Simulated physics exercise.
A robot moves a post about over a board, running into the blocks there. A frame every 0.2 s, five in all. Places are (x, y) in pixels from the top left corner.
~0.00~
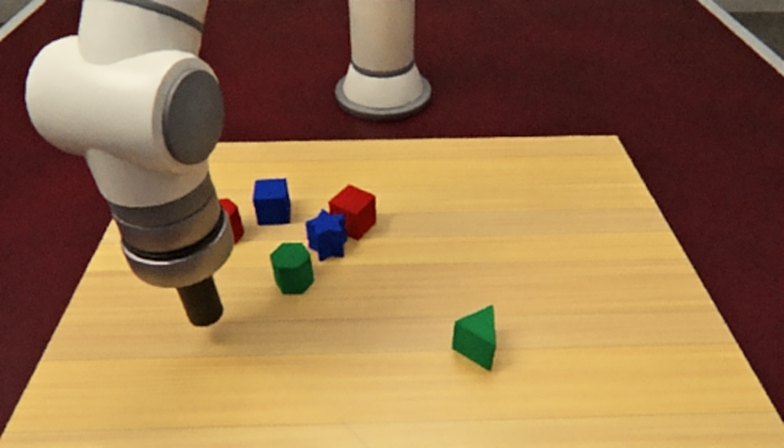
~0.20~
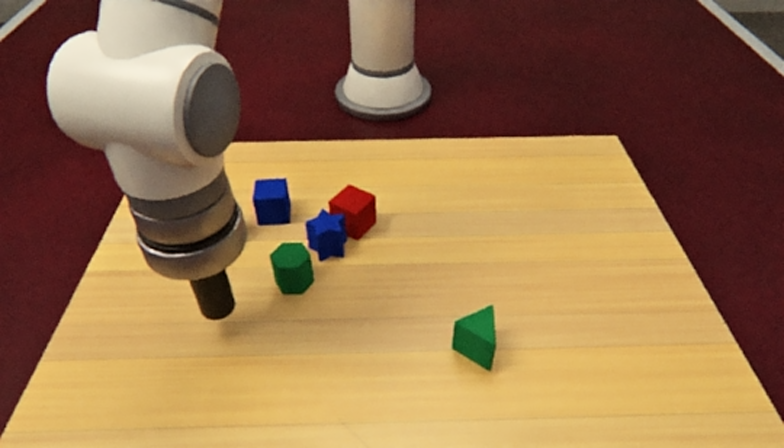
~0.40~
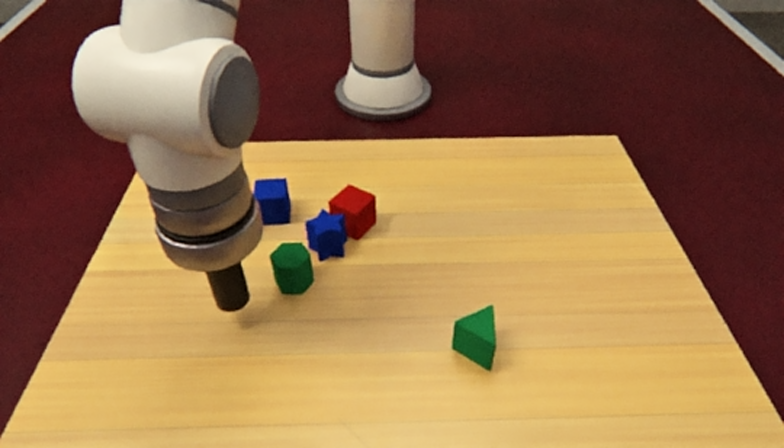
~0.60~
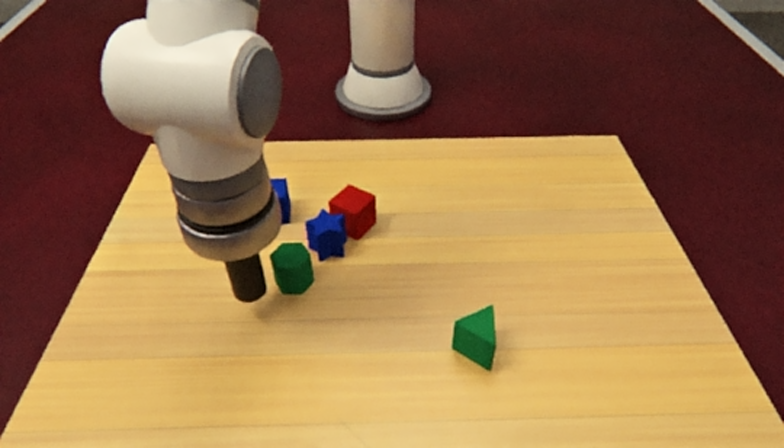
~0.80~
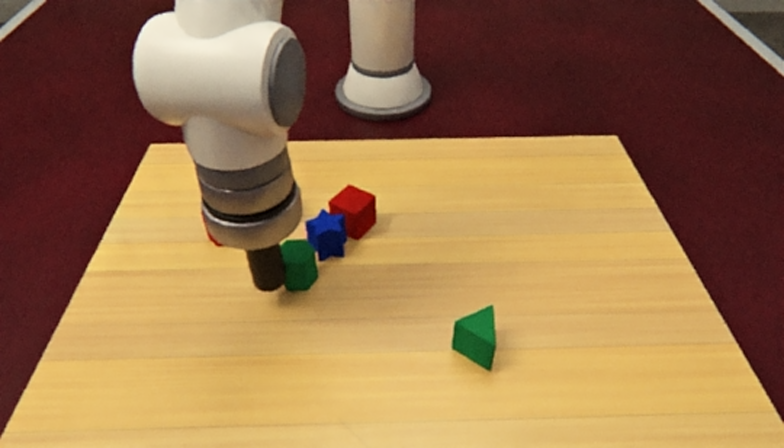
On a pale wooden table over a dark red floor, a white robot arm holds a dark post left of a loose group of colored blocks, with a green triangular block apart. The arm glides steadily right and slightly away, then the post meets the green hexagon and nudges it slightly right.
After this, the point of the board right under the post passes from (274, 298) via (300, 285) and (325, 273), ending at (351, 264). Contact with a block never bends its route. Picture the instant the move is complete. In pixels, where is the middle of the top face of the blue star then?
The answer is (334, 194).
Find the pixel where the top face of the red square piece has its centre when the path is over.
I expect it at (366, 184).
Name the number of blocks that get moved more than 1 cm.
Total moved: Three or more.
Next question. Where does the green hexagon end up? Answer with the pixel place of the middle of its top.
Its top middle: (333, 217).
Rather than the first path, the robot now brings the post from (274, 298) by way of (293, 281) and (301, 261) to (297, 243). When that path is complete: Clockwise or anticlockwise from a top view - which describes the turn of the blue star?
From the top, the block rotates counterclockwise.
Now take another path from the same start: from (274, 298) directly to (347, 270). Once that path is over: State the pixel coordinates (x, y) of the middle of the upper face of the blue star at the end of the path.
My prediction: (328, 199).
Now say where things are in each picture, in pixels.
The first picture shows tip of the post at (206, 314), middles of tops, green hexagon at (290, 254), blue star at (326, 221), red square piece at (352, 198).
The second picture shows post at (218, 307), nothing pushed.
The third picture shows post at (233, 300), nothing pushed.
The fourth picture shows post at (250, 291), nothing pushed.
The fifth picture shows post at (270, 280), green hexagon at (294, 251), blue star at (326, 221), red square piece at (352, 198).
The first path, step by step. Halfway along, post at (312, 260); green hexagon at (321, 228), turned 45° anticlockwise; blue star at (338, 205), turned 10° clockwise; red square piece at (363, 189).
At the end, post at (350, 246); green hexagon at (333, 217), turned 115° anticlockwise; blue star at (334, 194), turned 25° clockwise; red square piece at (366, 184), turned 15° clockwise.
